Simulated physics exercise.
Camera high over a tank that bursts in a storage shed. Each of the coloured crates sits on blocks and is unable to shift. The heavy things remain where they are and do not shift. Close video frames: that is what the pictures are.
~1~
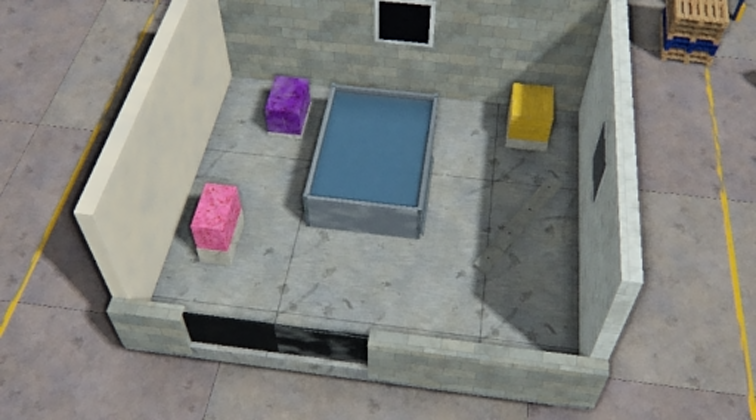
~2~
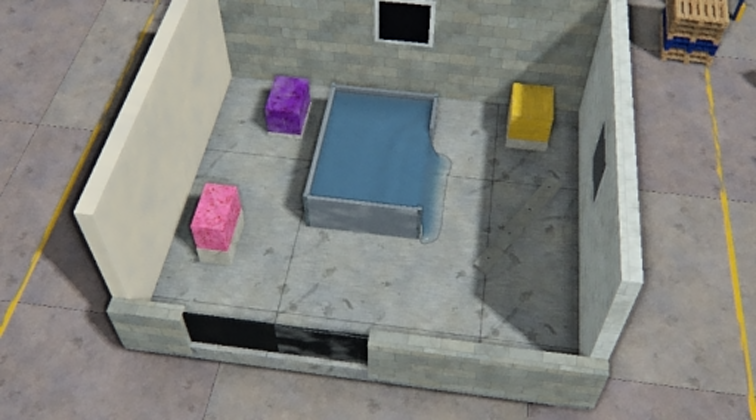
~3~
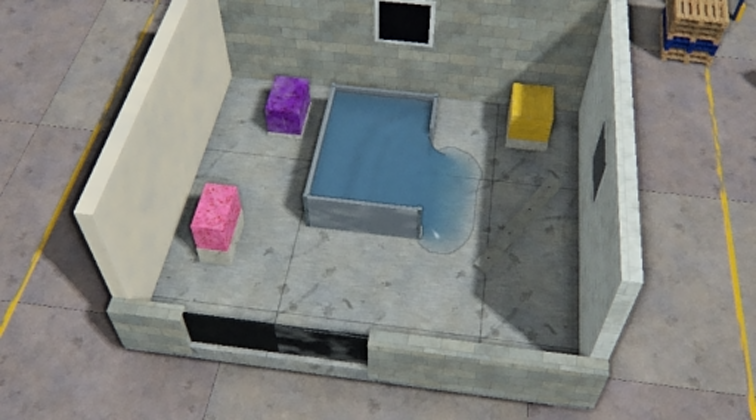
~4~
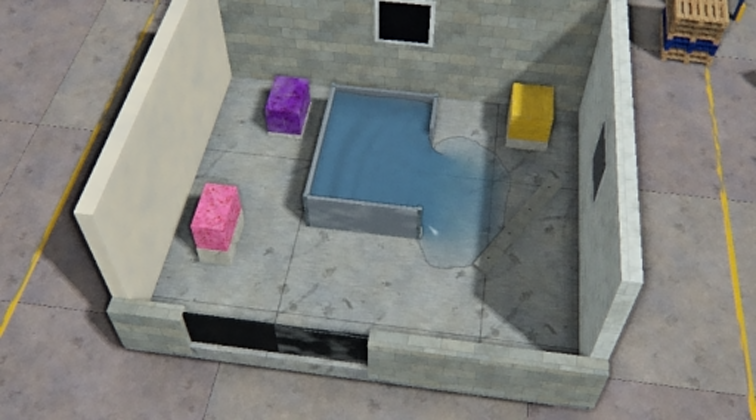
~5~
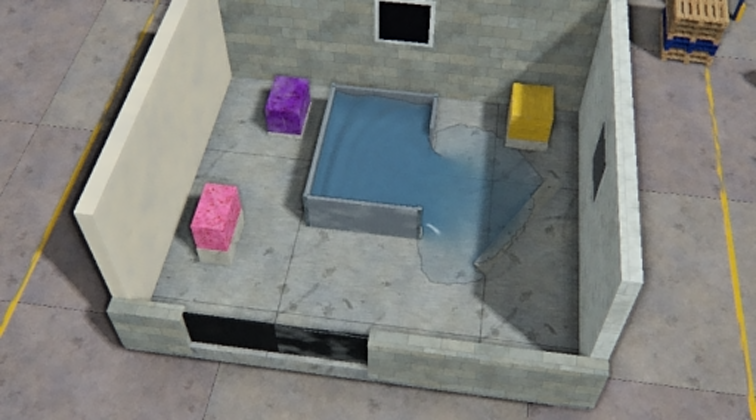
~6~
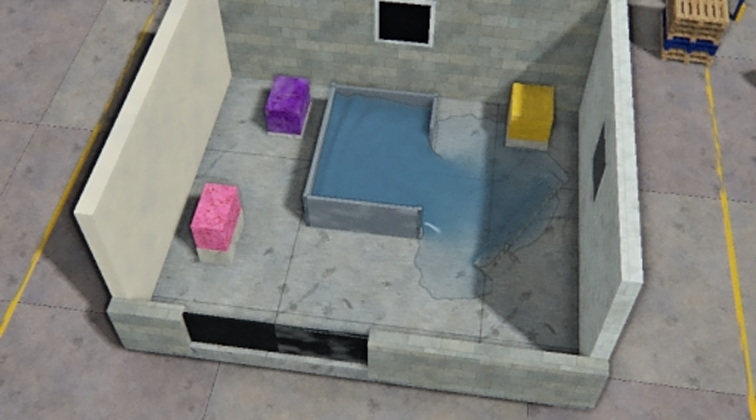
Water burst out through a gap in the right side of the tank in the shed, then spread in a widening pool across the floor toward the right wall, while the coloured crates stayed still.
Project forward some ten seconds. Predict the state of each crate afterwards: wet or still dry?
As I see it, the pink crate will be left dry; the purple crate will be left wet; the yellow crate will be left wet.
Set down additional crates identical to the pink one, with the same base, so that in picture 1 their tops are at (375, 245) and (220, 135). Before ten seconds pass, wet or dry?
Crate one avoids the flood; crate two avoids the flood.
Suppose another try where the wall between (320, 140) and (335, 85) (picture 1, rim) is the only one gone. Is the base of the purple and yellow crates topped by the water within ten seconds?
As I see it, the purple one gets reached, and the yellow one is not reached.
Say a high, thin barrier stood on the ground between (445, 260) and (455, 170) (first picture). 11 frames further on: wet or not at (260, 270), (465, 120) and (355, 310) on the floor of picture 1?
Outcome by spot, in order - unwatered, watered, watered.
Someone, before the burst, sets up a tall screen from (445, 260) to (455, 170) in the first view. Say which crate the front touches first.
The yellow one.
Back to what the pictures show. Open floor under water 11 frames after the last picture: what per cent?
About 40 %.
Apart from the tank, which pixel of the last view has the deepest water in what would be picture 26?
Somewhere close to (577, 131).
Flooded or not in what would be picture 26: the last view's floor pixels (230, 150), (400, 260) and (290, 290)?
Status by point, in sequence: Unwetted; unwetted; unwetted.
A moment on, water covers 30 % of the floor; the pink crate not reached, the purple crate not reached, the yellow crate water round its plinth.
Next, water covers 40 % of the floor; the pink crate not reached, the purple crate not reached, the yellow crate water round its plinth.
Then, water covers 50 % of the floor; the pink crate not reached, the purple crate not reached, the yellow crate water round its plinth.
Later, water covers 95 % of the floor; the pink crate water round its plinth, the purple crate water round its plinth, the yellow crate water round its plinth.
In the end, water covers 100 % of the floor; the pink crate stayed above the water, the purple crate was topped, the yellow crate was topped.
